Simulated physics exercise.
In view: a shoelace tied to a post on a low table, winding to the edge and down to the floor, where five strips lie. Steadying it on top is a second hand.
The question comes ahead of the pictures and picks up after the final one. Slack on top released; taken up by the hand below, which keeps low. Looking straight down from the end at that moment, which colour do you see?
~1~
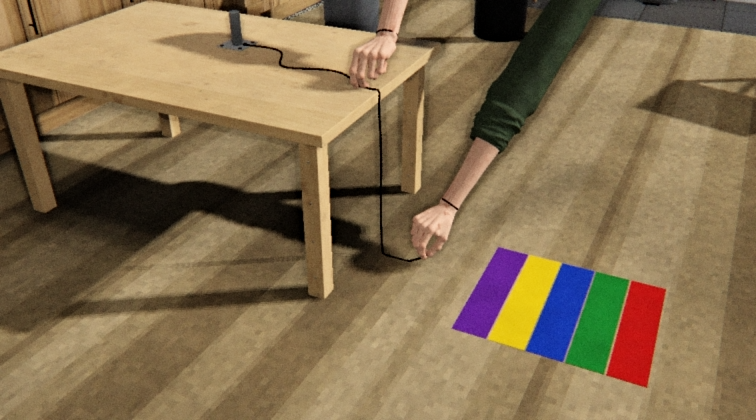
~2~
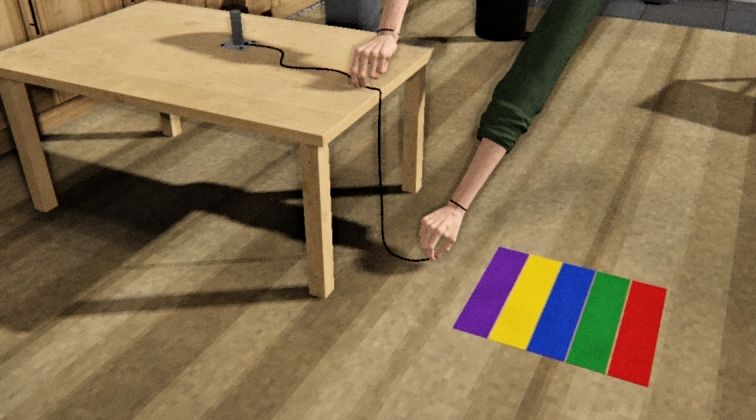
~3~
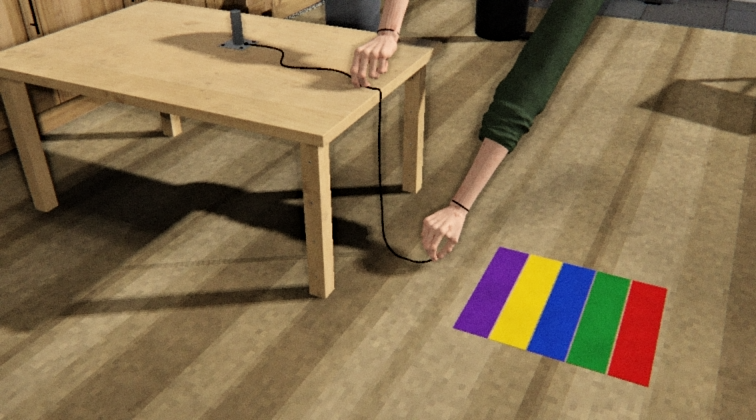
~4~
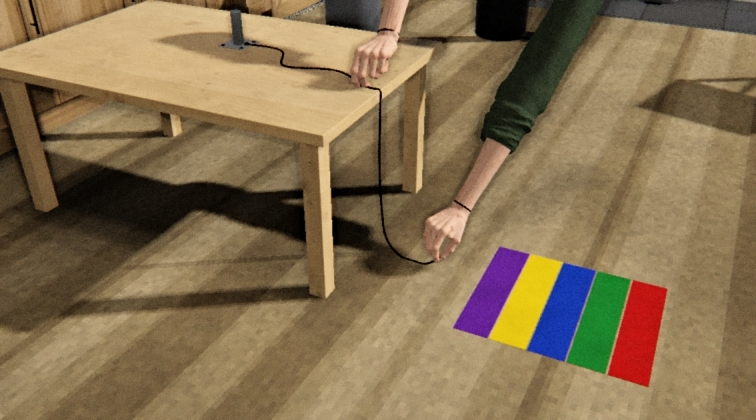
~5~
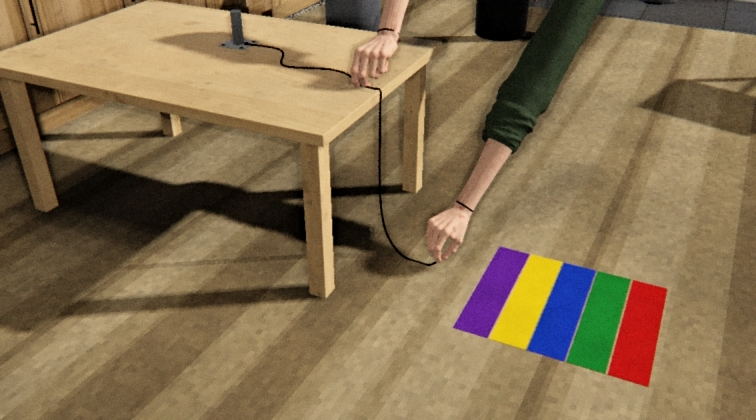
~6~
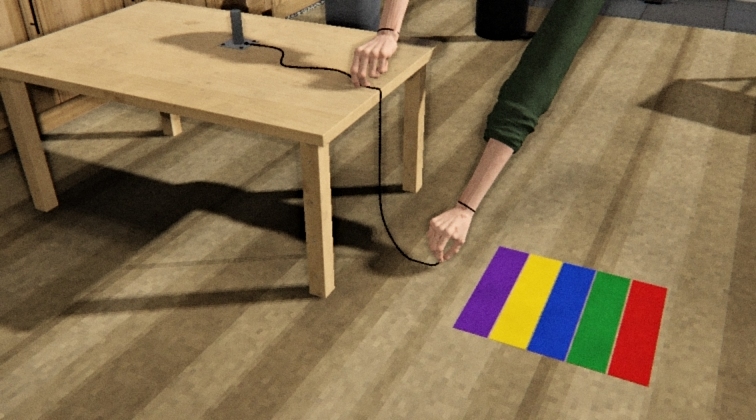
You see blue.
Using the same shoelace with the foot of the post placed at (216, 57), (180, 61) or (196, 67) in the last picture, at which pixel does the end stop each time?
About (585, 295), (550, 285) and (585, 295).
Early on, end near (506, 275); over purple.
Midway, end near (547, 286); over yellow.
At the end of the slack, end near (571, 292); over blue. It gets as far as the blue strip.
